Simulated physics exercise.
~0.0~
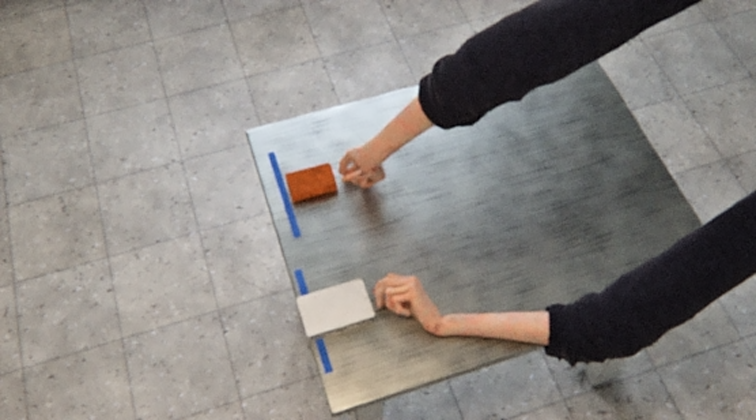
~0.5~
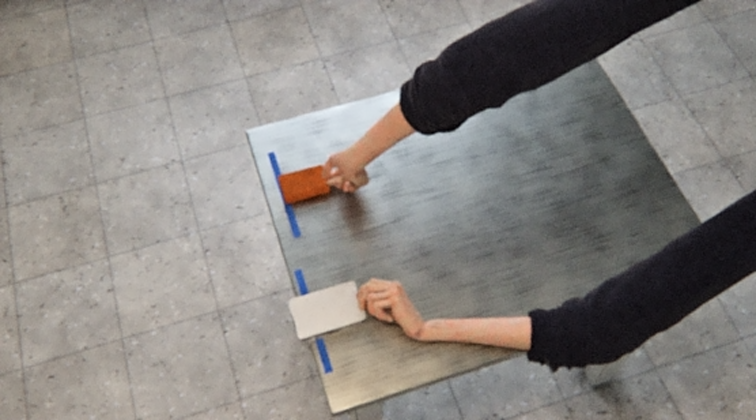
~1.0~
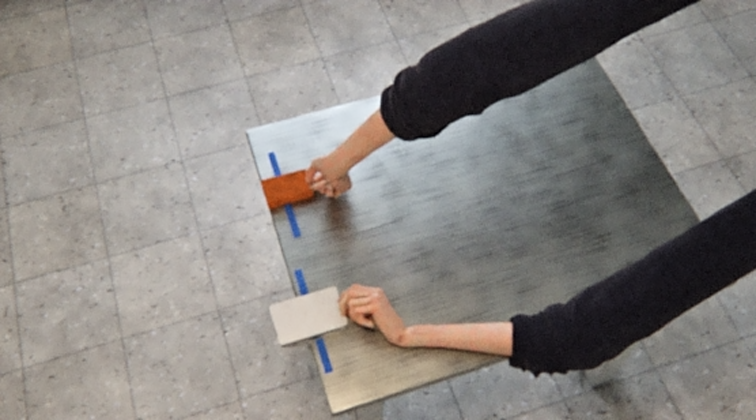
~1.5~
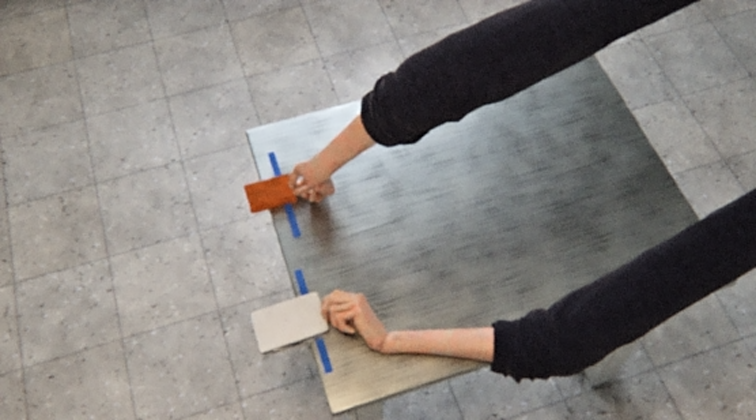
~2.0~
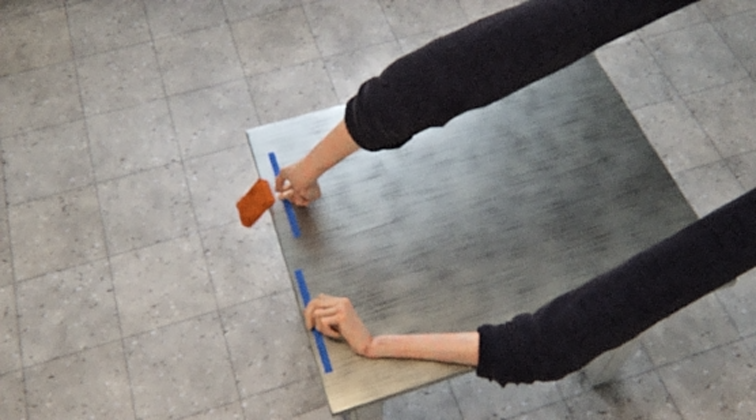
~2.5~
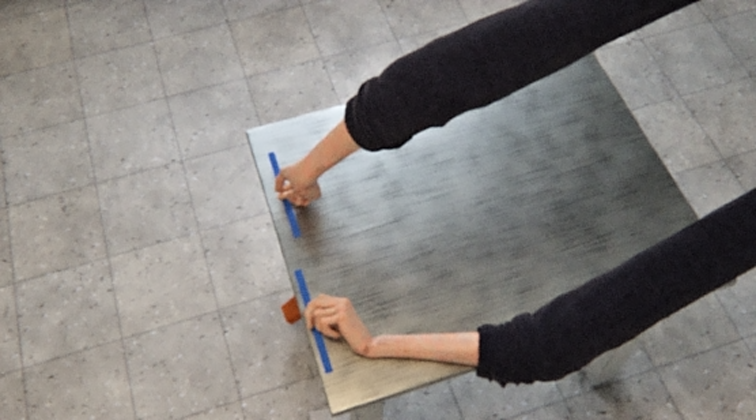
Two hands push an orange sponge and a white case left until both fall off the table.
